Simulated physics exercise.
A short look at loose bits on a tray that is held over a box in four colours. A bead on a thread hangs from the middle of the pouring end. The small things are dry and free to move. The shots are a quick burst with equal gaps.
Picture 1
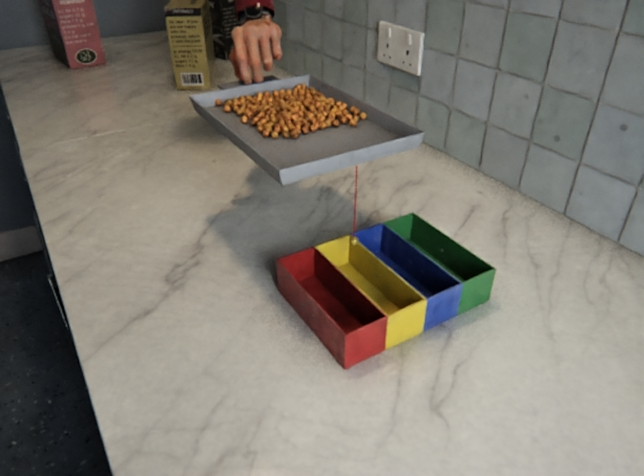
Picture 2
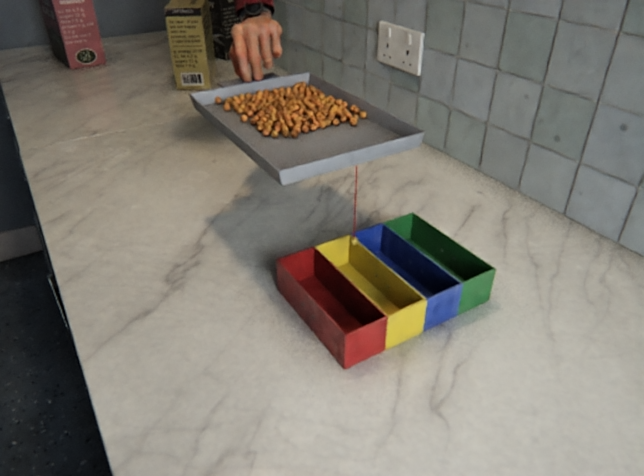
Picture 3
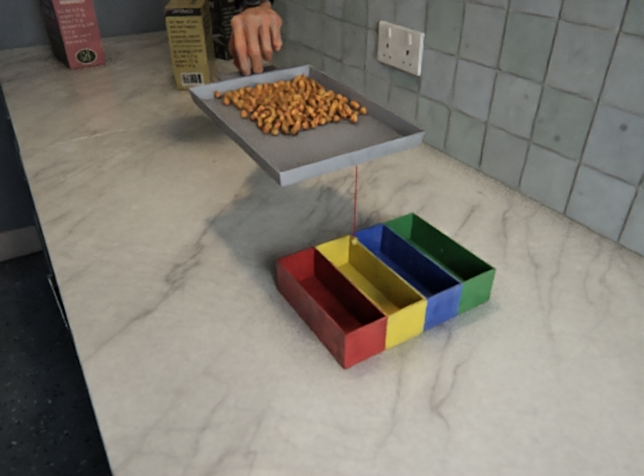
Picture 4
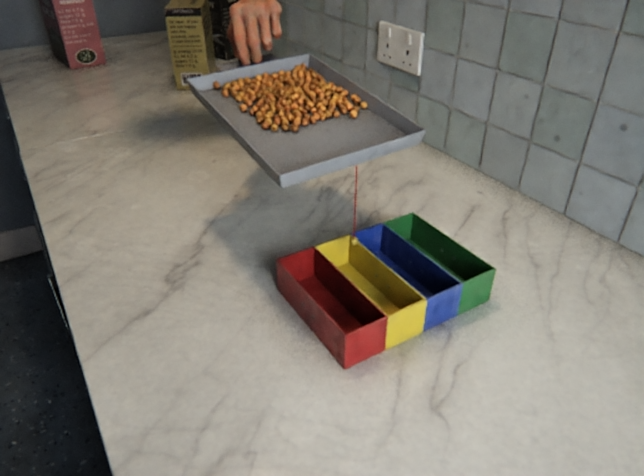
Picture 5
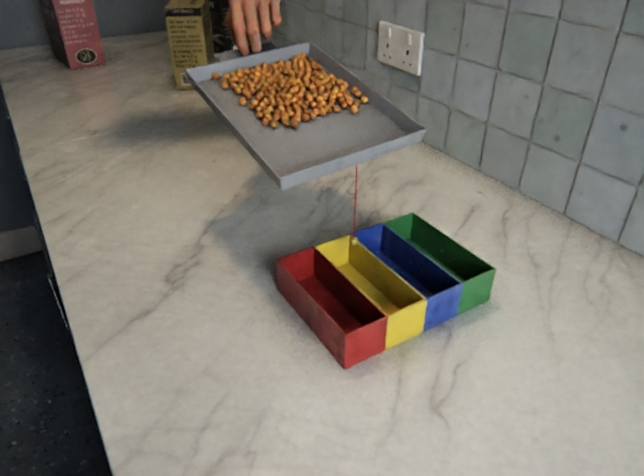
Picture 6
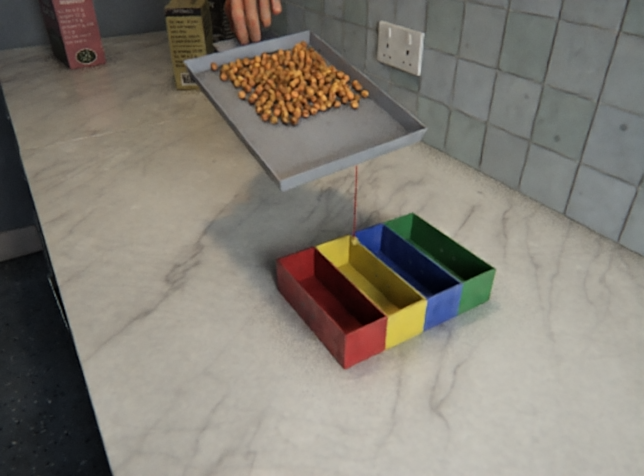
The clip opens on a grey tray of roasted chickpeas held above a box with red, yellow, blue and green cells, a bead hanging on a thread beneath its near edge. The hand gradually raises the far end, tilting the tray slightly towards its left corner, while the chickpeas stay heaped together.
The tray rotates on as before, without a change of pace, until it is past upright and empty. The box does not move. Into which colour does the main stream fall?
The red one ends fullest.
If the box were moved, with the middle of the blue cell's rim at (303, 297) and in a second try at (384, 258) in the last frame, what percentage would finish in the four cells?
Roughly 90 per cent, and 90 per cent.
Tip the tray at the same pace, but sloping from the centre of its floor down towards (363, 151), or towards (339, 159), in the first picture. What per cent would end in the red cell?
Near 0 % and 30 %.
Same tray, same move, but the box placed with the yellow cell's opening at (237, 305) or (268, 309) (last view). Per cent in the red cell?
About 0 and 0 per cent.
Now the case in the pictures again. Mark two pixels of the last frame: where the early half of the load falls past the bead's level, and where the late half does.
First near (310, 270), later near (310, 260).
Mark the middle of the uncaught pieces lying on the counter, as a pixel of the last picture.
Close to (265, 339).
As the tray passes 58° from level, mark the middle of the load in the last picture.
Near (313, 145).
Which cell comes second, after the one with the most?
It is the cell in yellow.
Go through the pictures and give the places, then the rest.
The first frame shows corners of the pouring end near (281, 168) and (420, 132), level; middle of the load near (287, 109), roasted chickpeas; bead on its thread near (354, 241); red cell near (366, 339); yellow cell near (406, 321); blue cell near (442, 304); green cell near (476, 289).
The second frame shows corners of the pouring end near (281, 169) and (421, 132), level; middle of the load near (287, 107).
The third frame shows corners of the pouring end near (281, 170) and (421, 131), tipped barely, lowest at the left corner; middle of the load near (287, 102).
The fourth frame shows corners of the pouring end near (281, 173) and (421, 130), tipped a little, lowest at the left corner; middle of the load near (287, 95).
The fifth frame shows corners of the pouring end near (282, 175) and (422, 128), tipped a little, lowest at the left corner; middle of the load near (287, 88).
The sixth frame shows corners of the pouring end near (282, 178) and (423, 127), tipped a little, lowest at the left corner; middle of the load near (287, 80); red cell near (366, 339); yellow cell near (406, 321); blue cell near (442, 304); green cell near (476, 289).
Shortly afterwards, tray tipped steeply; all but a few on the tray; only a few in the red cell; only a few falling or outside the box.
Next, tray tipped right over; the bulk on the tray; a little in the red cell; only a few in the yellow cell; a little falling or outside the box.
Some moments later, tray tipped past a quarter turn; near half in the red cell; a little in the yellow cell; near a third falling or outside the box.
In the end, tray tipped past a quarter turn; near half in the red cell; a little in the yellow cell; none at all in the blue cell; none at all in the green cell; near a third outside the box.
